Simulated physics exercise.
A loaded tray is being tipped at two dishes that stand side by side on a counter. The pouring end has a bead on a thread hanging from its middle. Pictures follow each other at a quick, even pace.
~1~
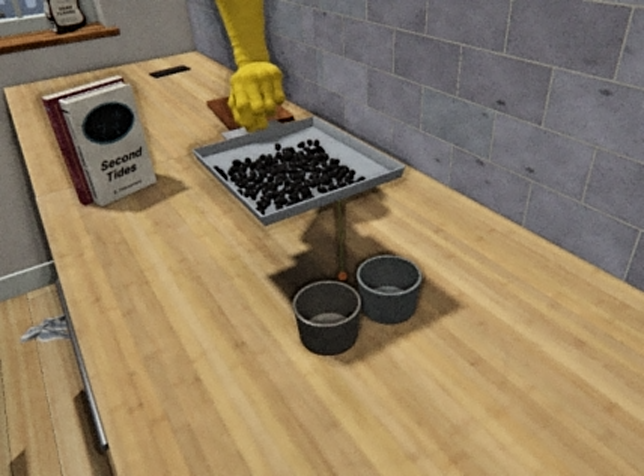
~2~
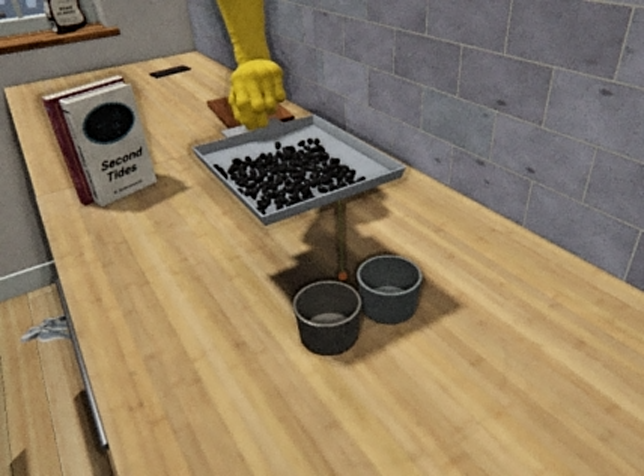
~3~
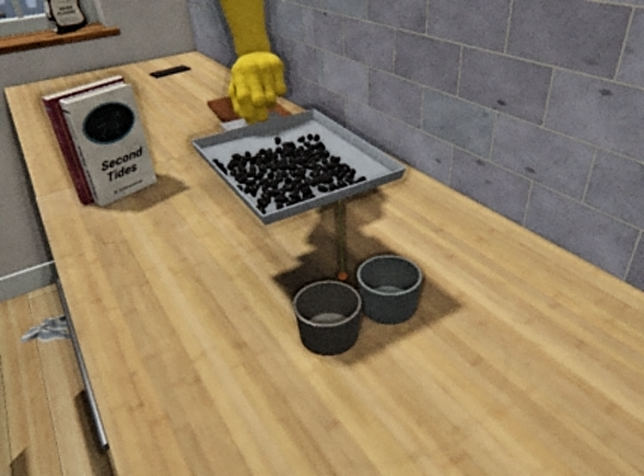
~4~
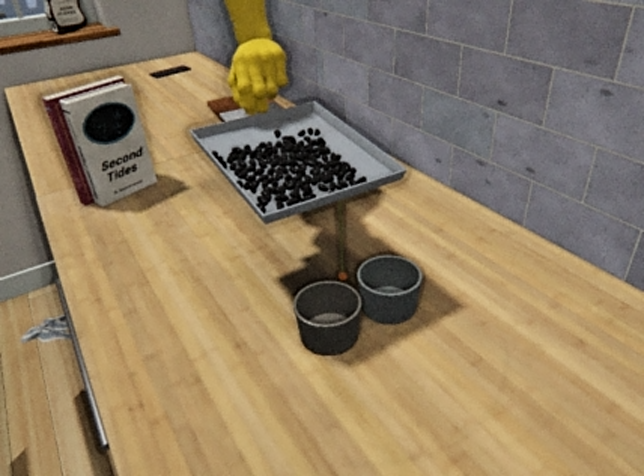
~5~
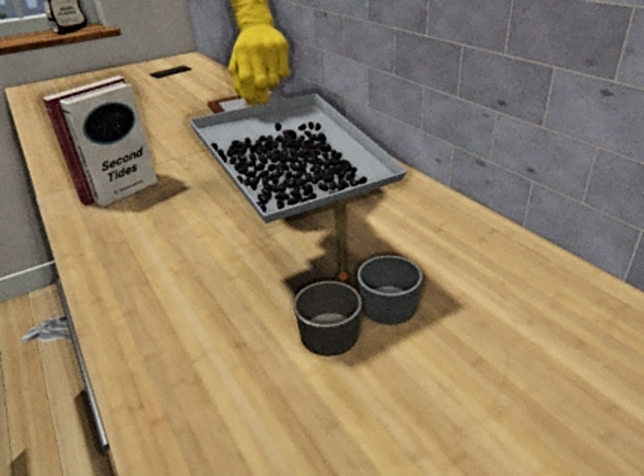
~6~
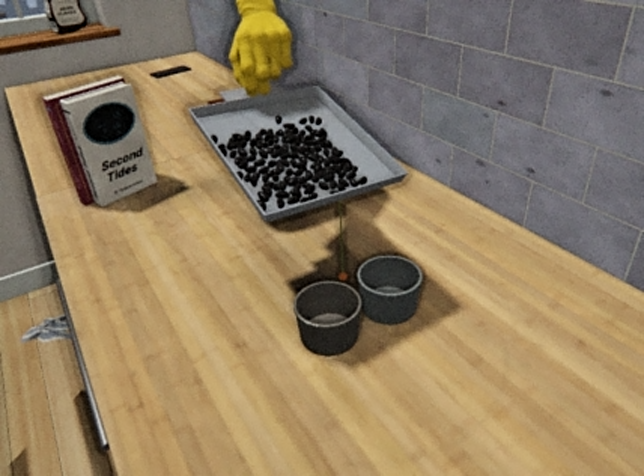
At the start, a yellow-gloved hand is at the back of a gray tray of black beans, held level above two small dark dishes on a wooden counter beside standing books. The tray then gradually tilts, its front right corner dipping lowest, while the dishes stay still.
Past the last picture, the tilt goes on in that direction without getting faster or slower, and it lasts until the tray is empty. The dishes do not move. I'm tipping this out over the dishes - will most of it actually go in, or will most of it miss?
Most of it will miss.
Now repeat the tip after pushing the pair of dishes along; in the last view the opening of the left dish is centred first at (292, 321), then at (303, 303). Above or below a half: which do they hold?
In order, they'd catch a minor share, and next a minor share.
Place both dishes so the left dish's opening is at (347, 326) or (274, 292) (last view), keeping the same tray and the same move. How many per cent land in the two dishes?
First placement: 70 per cent; second placement: 0 per cent.
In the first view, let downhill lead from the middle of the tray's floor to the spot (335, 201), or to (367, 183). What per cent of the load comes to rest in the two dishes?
The first gives 20 %, the second 50 %.
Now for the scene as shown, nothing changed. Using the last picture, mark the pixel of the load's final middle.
I'd mark it at roughly (405, 340).
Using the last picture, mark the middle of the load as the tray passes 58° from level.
The middle of the load sits near (331, 160).
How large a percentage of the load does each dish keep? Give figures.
Per hundred pieces: Left dish roughly 0, right dish roughly 20.
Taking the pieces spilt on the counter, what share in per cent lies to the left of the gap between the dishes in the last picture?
It comes to about 20 percent.
Soon, tray tipped steeply; nearly all on the tray; a stray few in the air.
A while on, tray tipped right over; nearly all on the tray; a stray few in the right dish; a small part outside both.
Towards the end, tray tipped past a quarter turn; a small part in the left dish; about a quarter in the right dish; most outside both.
Finally, tray tipped past a quarter turn; a small part in the left dish; about a quarter in the right dish; most outside both.
